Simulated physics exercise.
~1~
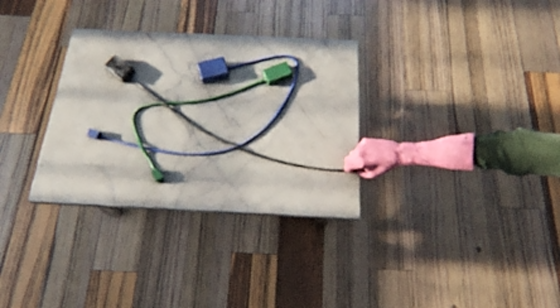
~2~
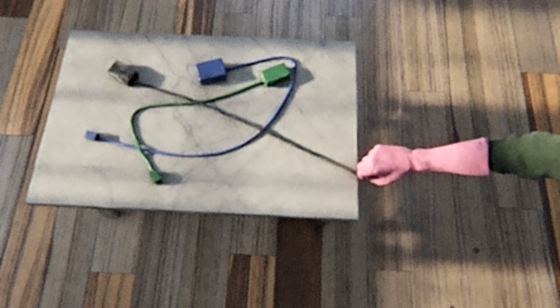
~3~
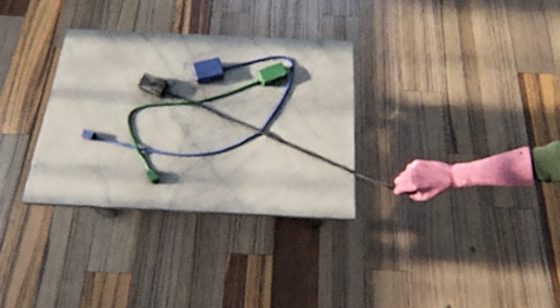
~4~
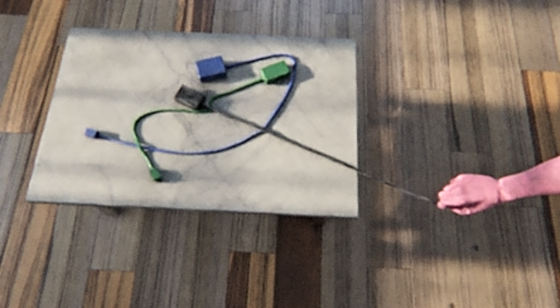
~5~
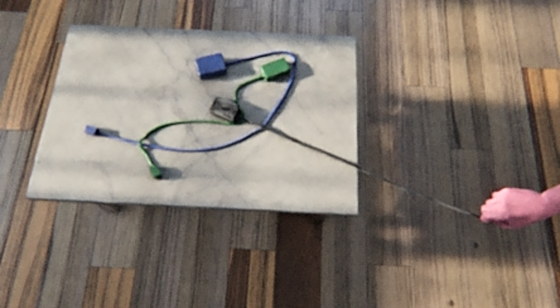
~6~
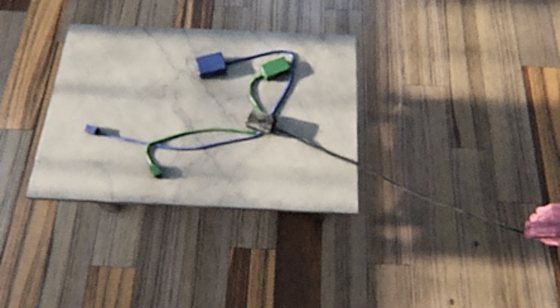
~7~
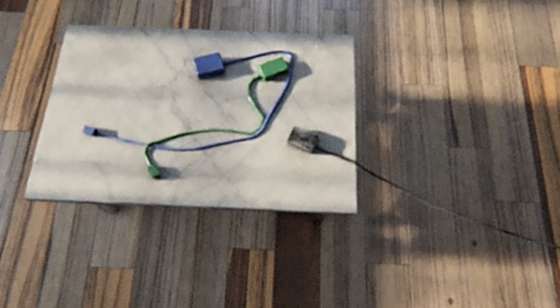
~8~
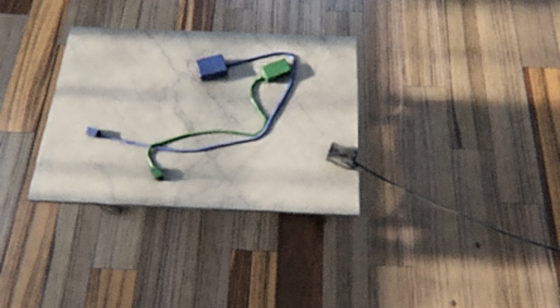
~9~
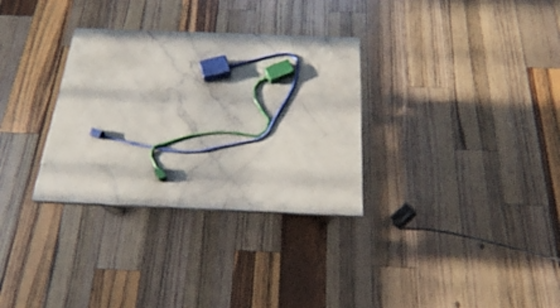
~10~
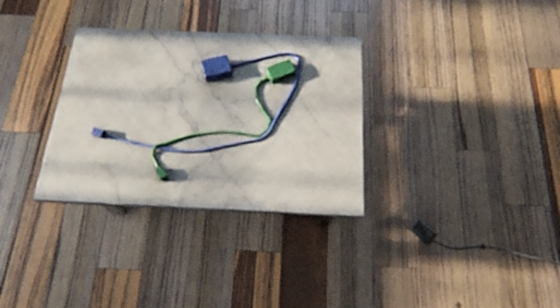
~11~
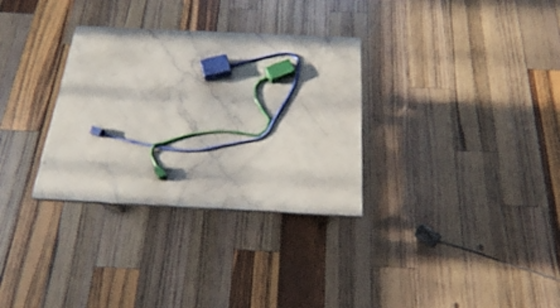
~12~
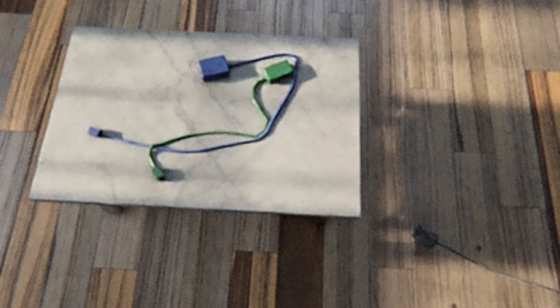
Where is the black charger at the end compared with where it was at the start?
At the start the black charger sits on the upper left part of the tabletop, and at the end it lies on the wooden floor to the right of the table.
The clip opens on a pale tabletop above a wooden plank floor, with blue, green and black leads overlapping and a pink-gloved hand gripping the end of the black one at the right edge. The hand pulls the lead off to the right and slightly toward the near side, dragging its black charger across the table. The charger passes over the other leads, shifting the green one, while the hand leaves view. It then slides over the right edge and drops. At the end it lies on the floor, while the blue and green chargers remain on the table.
